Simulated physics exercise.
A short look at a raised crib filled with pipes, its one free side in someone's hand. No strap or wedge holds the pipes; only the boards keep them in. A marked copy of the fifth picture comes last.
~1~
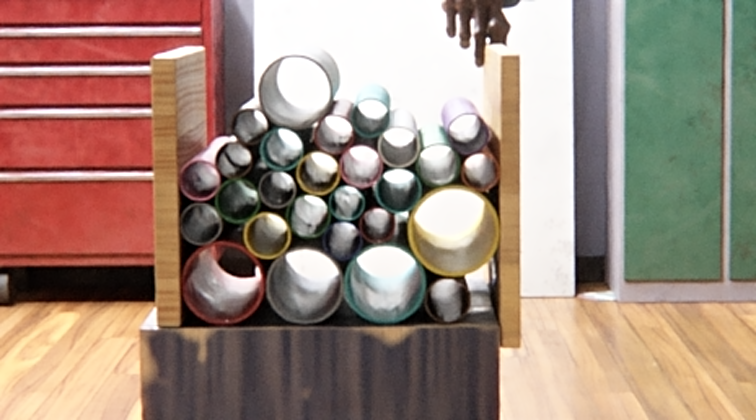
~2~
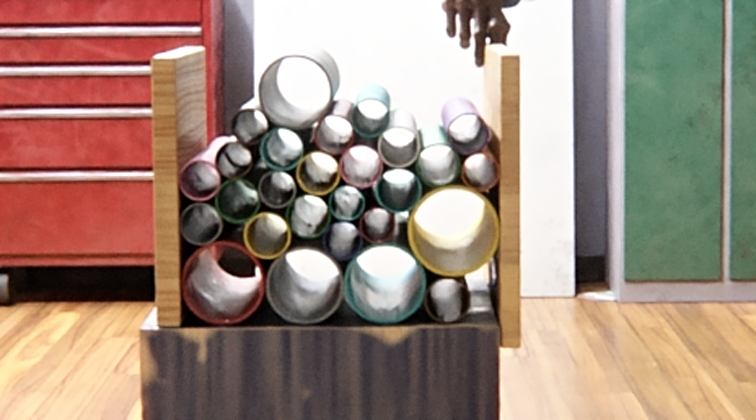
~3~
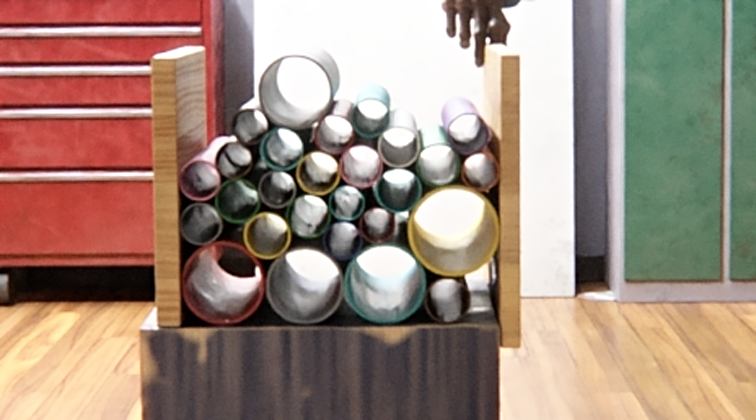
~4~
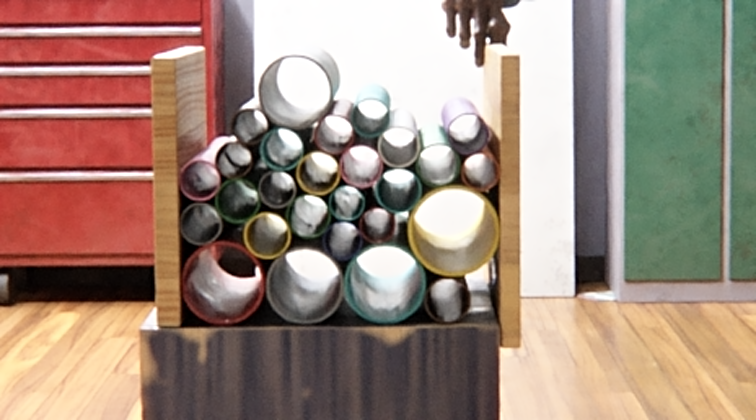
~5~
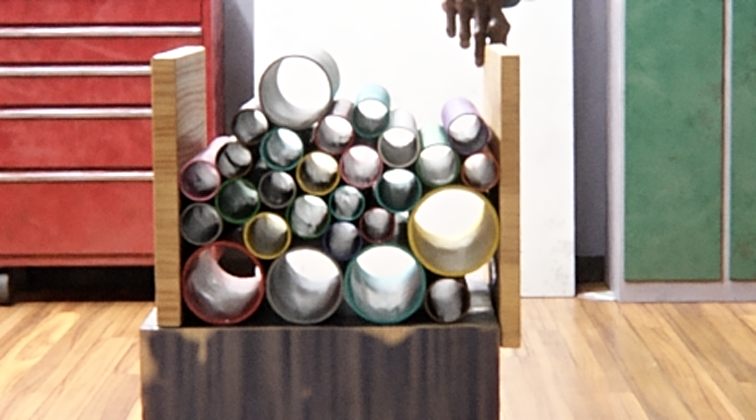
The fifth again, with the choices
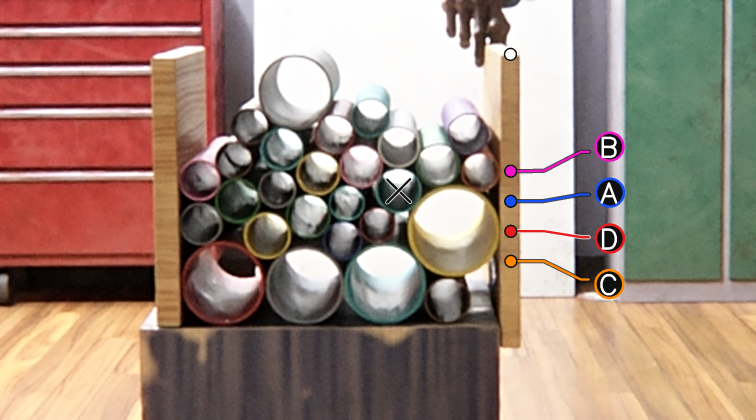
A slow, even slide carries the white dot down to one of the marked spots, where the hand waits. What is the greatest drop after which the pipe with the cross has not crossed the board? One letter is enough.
The answer is mark C.
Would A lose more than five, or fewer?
Fewer than five.
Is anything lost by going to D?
Yes, at D.
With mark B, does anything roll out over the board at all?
No, at B.
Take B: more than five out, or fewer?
Fewer than five.
On the marked copy, A at (510, 201); B at (510, 171); C at (511, 261); D at (510, 231); the cross at (398, 191); the white dot at (510, 54).
Following C. Soon after the start, top of the board (500, 142).
Later, top of the board (500, 242).
In the end, top of the board (500, 260), two out over the board, the crossed one still inside.
As for the rest, A keeps the crossed one inside; B keeps the crossed one inside; D keeps the crossed one inside.
